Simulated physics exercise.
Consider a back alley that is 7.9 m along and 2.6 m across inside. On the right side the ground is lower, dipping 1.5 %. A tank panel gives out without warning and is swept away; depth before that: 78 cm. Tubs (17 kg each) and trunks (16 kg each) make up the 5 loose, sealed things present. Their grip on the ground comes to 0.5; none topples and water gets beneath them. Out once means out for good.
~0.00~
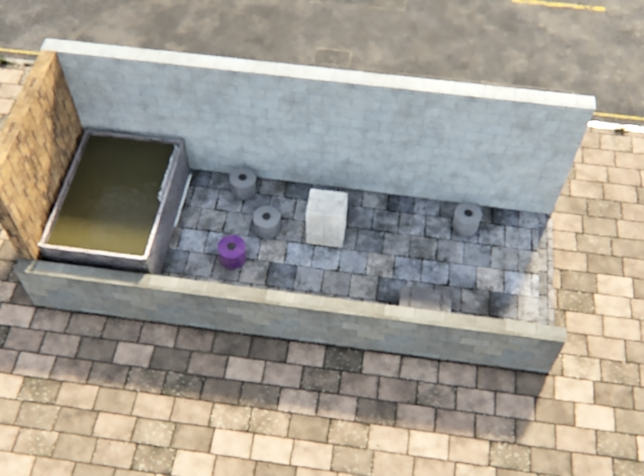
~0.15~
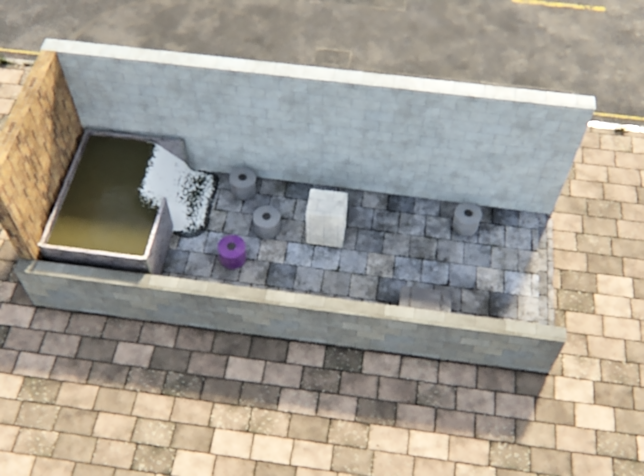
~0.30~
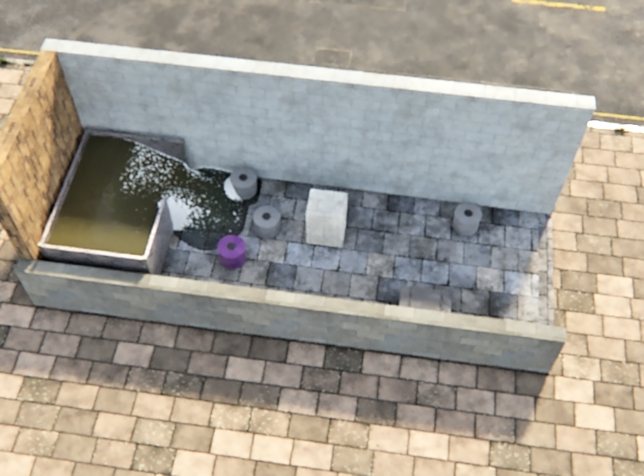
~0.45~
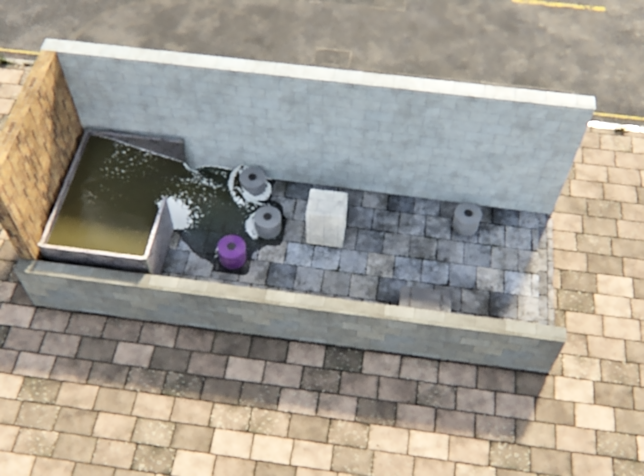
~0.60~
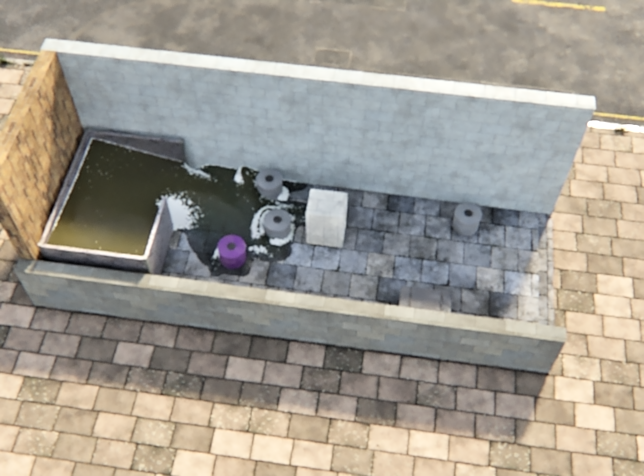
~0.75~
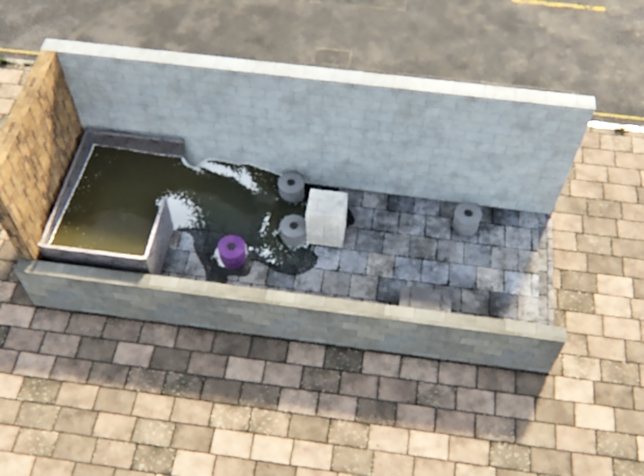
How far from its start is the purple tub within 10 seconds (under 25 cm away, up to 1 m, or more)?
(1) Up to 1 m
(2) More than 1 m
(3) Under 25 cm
Answer: 3.
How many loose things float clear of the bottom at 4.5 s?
At that point I count 0.
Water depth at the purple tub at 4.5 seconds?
About 5 cm.
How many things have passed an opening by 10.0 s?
By that moment the number is 4.
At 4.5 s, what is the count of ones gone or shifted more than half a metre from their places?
I make it 4 by then.
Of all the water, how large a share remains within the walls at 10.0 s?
Close to 34 in a hundred parts remain.
After 2.0 s the purple tub is near (232, 248), 0.0 m from its start, aground; 0 of 5 are out; 1 afloat.
After 4.5 s the purple tub is near (233, 250), 0.1 m from its start, aground; 4 of 5 are out; 0 afloat.
After 7.0 s the purple tub is near (233, 250), 0.1 m from its start, aground; 4 of 5 are out; 0 afloat.
After 10.0 s the purple tub is near (233, 250), 0.1 m from its start, aground; 4 of 5 are out; 0 afloat.
